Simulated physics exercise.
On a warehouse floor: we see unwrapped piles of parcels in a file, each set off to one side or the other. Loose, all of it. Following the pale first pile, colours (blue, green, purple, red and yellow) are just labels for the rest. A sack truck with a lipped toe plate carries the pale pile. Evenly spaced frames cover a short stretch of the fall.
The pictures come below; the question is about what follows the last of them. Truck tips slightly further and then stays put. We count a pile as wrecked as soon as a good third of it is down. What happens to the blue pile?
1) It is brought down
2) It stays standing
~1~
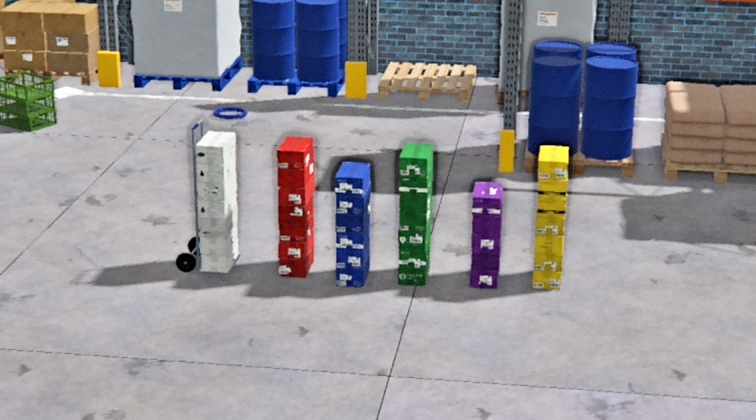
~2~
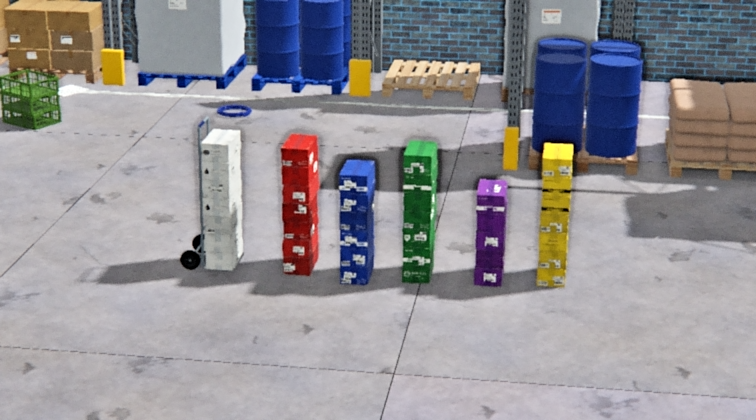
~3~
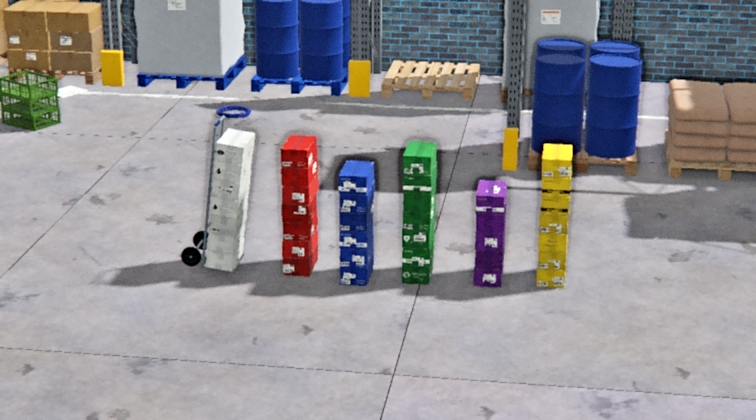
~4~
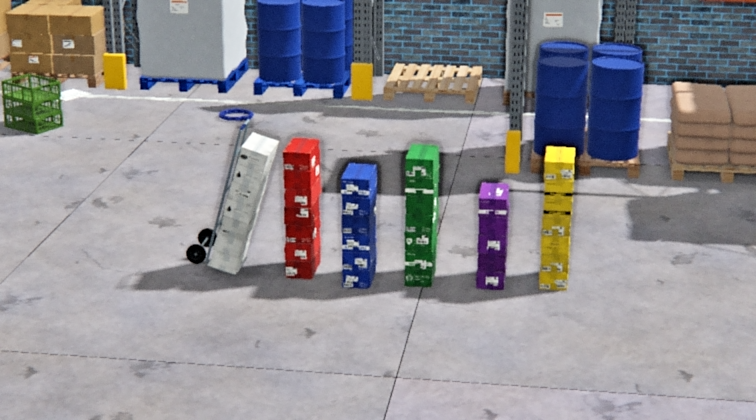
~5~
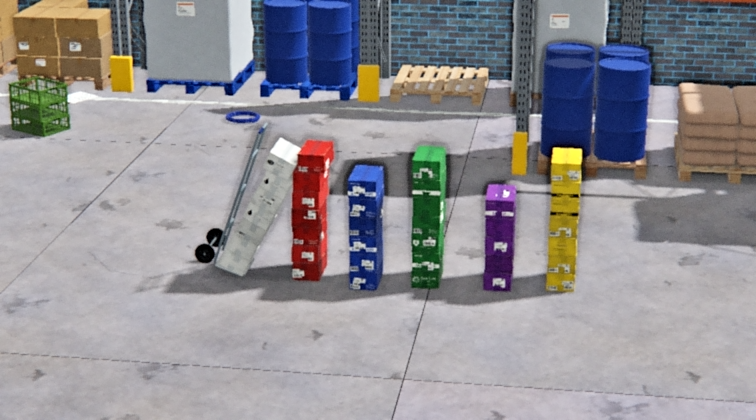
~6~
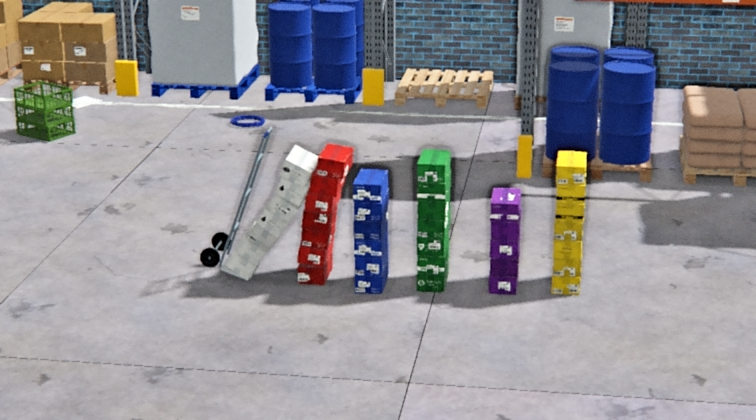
Answer: 1.
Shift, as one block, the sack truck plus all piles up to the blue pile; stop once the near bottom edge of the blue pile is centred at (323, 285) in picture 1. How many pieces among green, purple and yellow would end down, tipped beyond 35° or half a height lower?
Green 7, purple 5, yellow 7.
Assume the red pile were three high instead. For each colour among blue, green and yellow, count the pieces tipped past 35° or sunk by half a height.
Blue 0, green 0, yellow 0.
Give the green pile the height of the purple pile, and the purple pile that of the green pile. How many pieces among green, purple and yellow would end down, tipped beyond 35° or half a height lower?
Green 5, purple 7, yellow 7.
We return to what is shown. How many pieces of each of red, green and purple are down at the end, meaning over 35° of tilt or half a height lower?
Count per pile - red: 7; green: 7; purple: 5.
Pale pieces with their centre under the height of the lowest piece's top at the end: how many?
3.
Just after the last frame, 7 of the pale pile down; none of the 6 blue parcels down (0 of 32 in all colours); top blue parcel tilted barely; top red parcel tilted clearly.
A moment on, 7 of the pale pile down; none of the 6 blue parcels down (7 of 32 in all colours); top blue parcel tilted clearly; top red parcel tilted clearly, about its own height lower.
Further on, 7 of the pale pile down; 6 of the 6 blue parcels down (20 of 32 in all colours); top blue parcel tilted well over, some two heights lower; top red parcel tilted well over, some three heights lower.
Then, 7 of the pale pile down; 6 of the 6 blue parcels down (32 of 32 in all colours); top blue parcel tilted well over, some two heights lower; top green parcel on its side.
When it is over, 7 of the pale pile down; 6 of the 6 blue parcels down (32 of 32 in all colours); top blue parcel tilted well over, some two heights lower; top yellow parcel upside down. In pixels of the last frame, middles, top blue parcel near (471, 226).
